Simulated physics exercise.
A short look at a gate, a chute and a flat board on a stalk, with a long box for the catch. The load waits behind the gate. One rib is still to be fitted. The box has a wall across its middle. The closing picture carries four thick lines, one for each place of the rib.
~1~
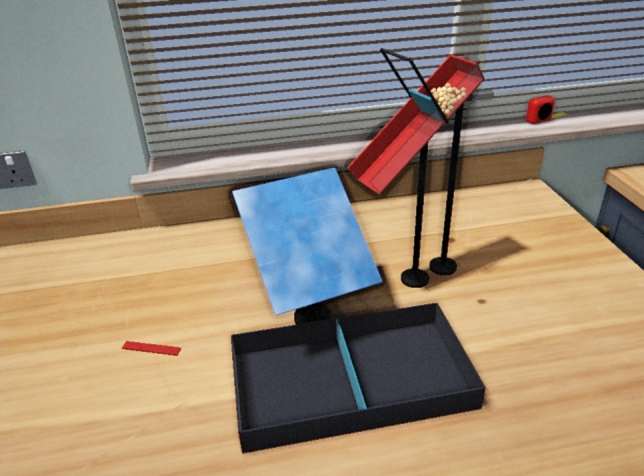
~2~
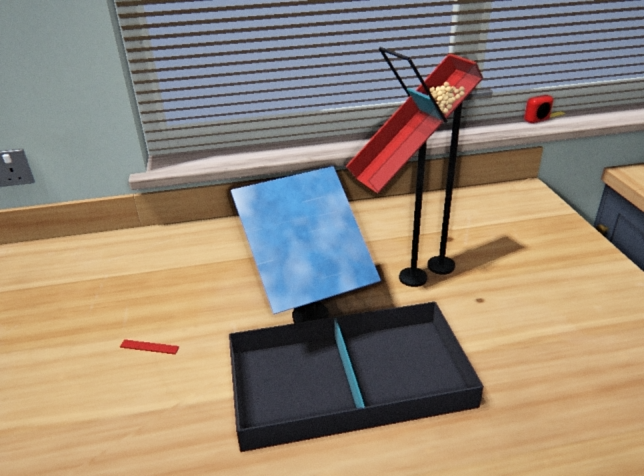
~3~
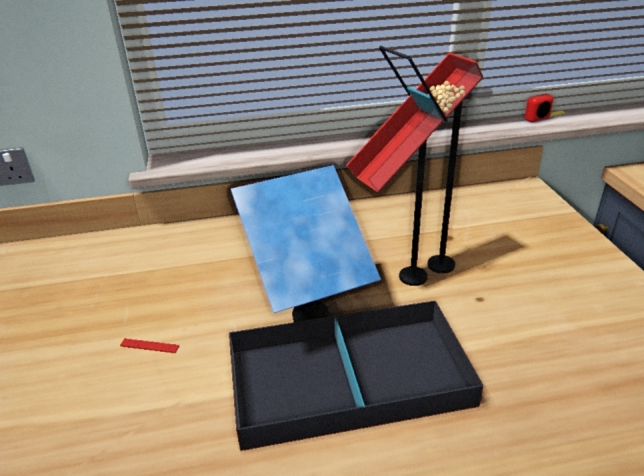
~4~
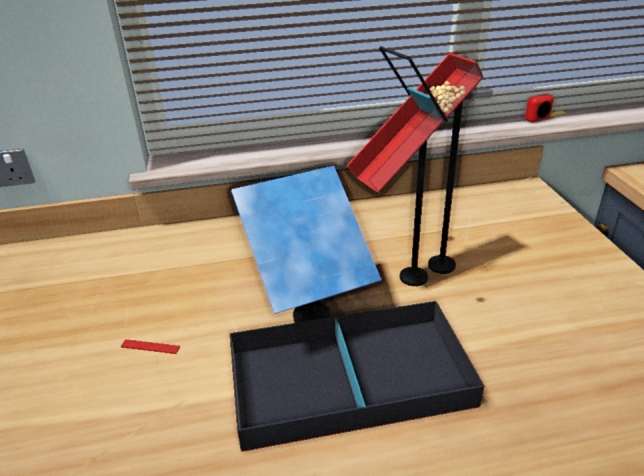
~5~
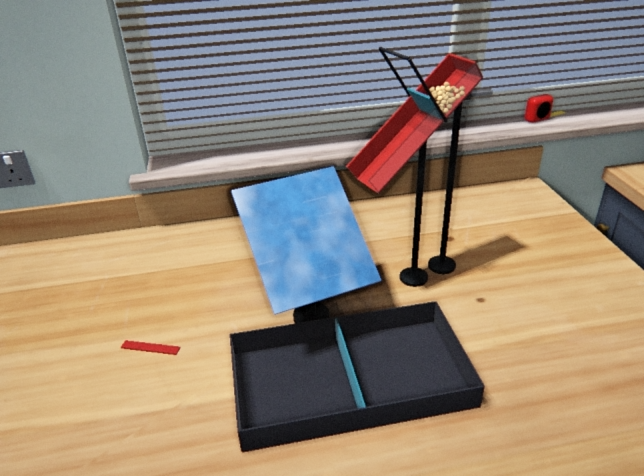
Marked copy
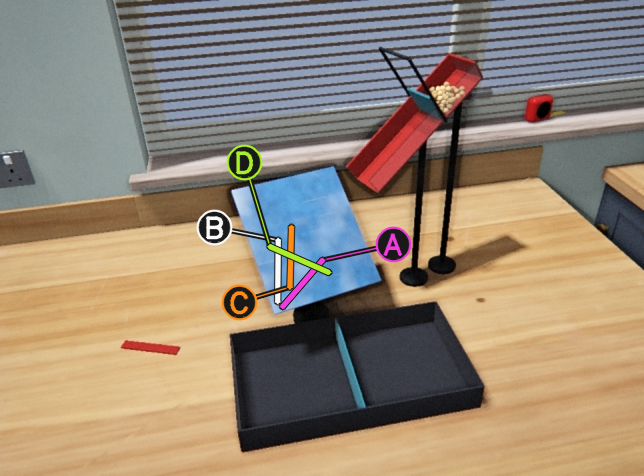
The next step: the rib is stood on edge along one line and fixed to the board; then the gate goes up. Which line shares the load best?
The best line is A.
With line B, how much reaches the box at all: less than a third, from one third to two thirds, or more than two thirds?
More than two thirds.
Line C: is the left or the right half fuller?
Left.
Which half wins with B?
Left.
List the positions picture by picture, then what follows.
The first frame shows load behind the gate near (442, 102), dried chickpeas; lip of the chute near (369, 187), sloping fairly steeply.
The second frame shows middle of the board near (306, 235), tilted fairly steeply; middle of its low edge near (329, 297); of its high edge near (284, 178).
The third frame shows front corners of the box near (237, 429) and (483, 385); front end of its middle wall near (364, 407); gate still shut near (420, 95).
The fourth frame shows middle of the load near (441, 101); lip near (368, 185).
The fifth frame shows middle of the load near (440, 101); lip near (367, 186).
On the marked copy, line A from (322, 260) to (282, 306); line B from (278, 240) to (277, 301); line C from (291, 227) to (289, 287); line D from (270, 246) to (328, 272).
With A, of what is caught, close to half in the left half, close to half in the right.
With B, of what is caught, the bulk in the left half, close to a quarter in the right.
With C, of what is caught, the bulk in the left half, close to a quarter in the right.
With D, of what is caught, a small share in the left half, the bulk in the right.
